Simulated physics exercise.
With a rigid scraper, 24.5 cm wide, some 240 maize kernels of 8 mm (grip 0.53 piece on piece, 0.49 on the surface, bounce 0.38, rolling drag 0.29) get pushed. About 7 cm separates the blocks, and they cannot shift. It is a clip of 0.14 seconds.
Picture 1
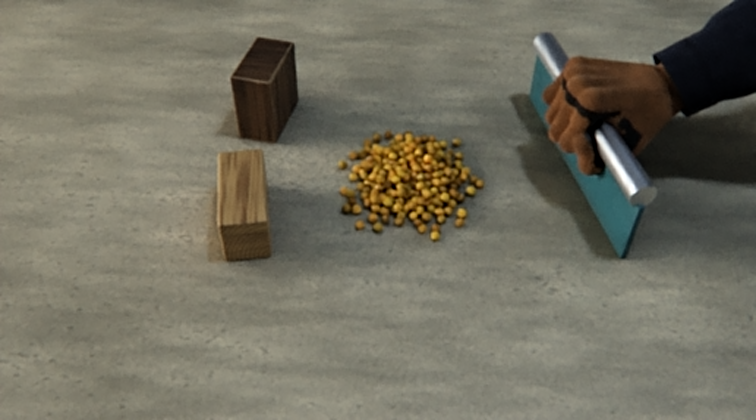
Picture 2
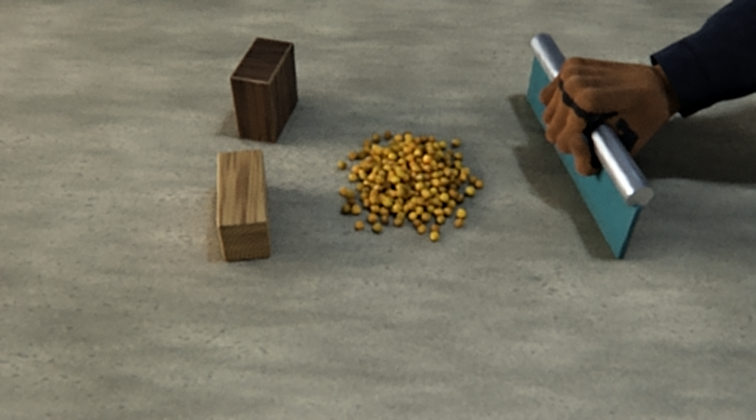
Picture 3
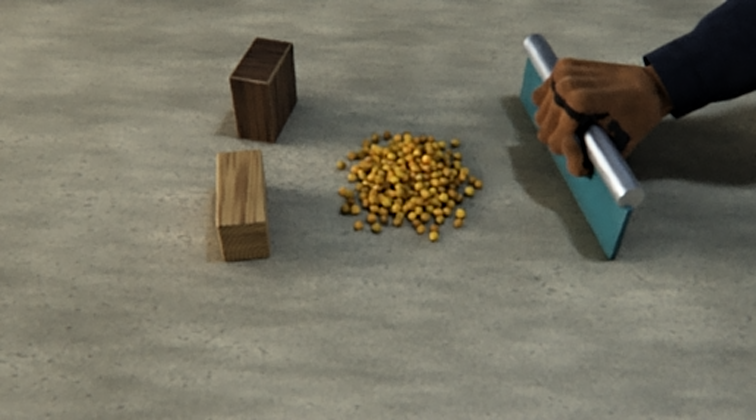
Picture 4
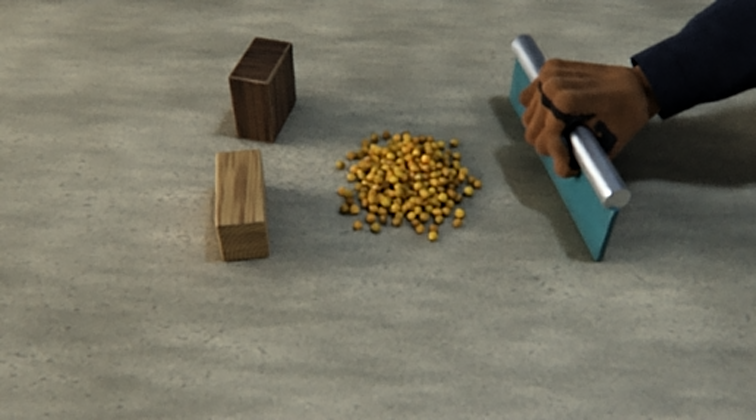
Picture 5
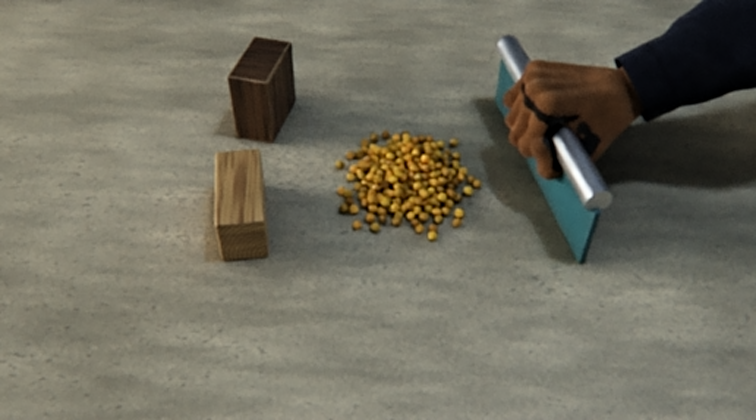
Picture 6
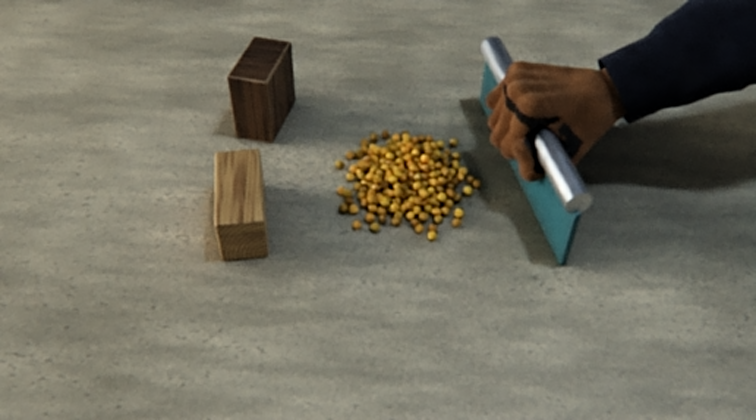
Gloved hand sliding a teal scraper with a metal handle leftward across a grey surface toward loose yellow kernels near two wooden blocks.
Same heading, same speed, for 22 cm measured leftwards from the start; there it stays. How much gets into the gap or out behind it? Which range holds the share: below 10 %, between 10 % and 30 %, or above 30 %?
Gap share: Slight.
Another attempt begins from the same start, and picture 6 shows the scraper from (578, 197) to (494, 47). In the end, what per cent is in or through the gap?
At rest, 0 percent has gone in or through the gap.
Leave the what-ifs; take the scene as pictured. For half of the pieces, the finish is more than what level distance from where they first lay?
Roughly 10 cm.
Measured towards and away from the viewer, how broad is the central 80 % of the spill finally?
Estimated band: Near 14 cm.
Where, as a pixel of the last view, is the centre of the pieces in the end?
The centre lies at about (302, 191).
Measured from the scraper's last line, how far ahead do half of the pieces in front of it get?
Some 4 cm.
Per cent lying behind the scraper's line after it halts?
It works out to roughly 0 per cent.
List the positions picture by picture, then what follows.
The first picture shows scraper from (637, 215) to (540, 59); moved 0.0 cm; pieces shifted so far, 0; middle of the spill at (409, 173); block at (242, 186); block at (263, 59).
The second picture shows scraper from (633, 215) to (538, 60); moved 0.2 cm; pieces shifted so far, 0; middle of the spill at (408, 173).
The third picture shows scraper from (625, 216) to (531, 60); moved 0.9 cm; pieces shifted so far, 0; middle of the spill at (408, 173).
The fourth picture shows scraper from (611, 218) to (519, 61); moved 2.1 cm; pieces shifted so far, 0; middle of the spill at (407, 173).
The fifth picture shows scraper from (593, 219) to (505, 62); moved 3.6 cm; pieces shifted so far, 0; middle of the spill at (406, 173).
The sixth picture shows scraper from (574, 221) to (489, 63); moved 5.4 cm; pieces shifted so far, 0; middle of the spill at (406, 173); block at (238, 185); block at (260, 59).
Then, 0.19 s after the last picture, scraper 17 cm from its start, spill 13 cm wide; held up before the blocks 100 %.
Then, 0.38 s after the last picture, scraper 23 cm from its start, spill 16 cm wide; round the near block 5 %, held up before the blocks 95 %.
Then, 0.54 s after the last picture, scraper 23 cm from its start, spill 17 cm wide; round the near block 5 %, held up before the blocks 95 %.
In the end, in or through the gap 0 %, round the near block 5 %, round the far block 0 %, held up before the blocks 95 %.
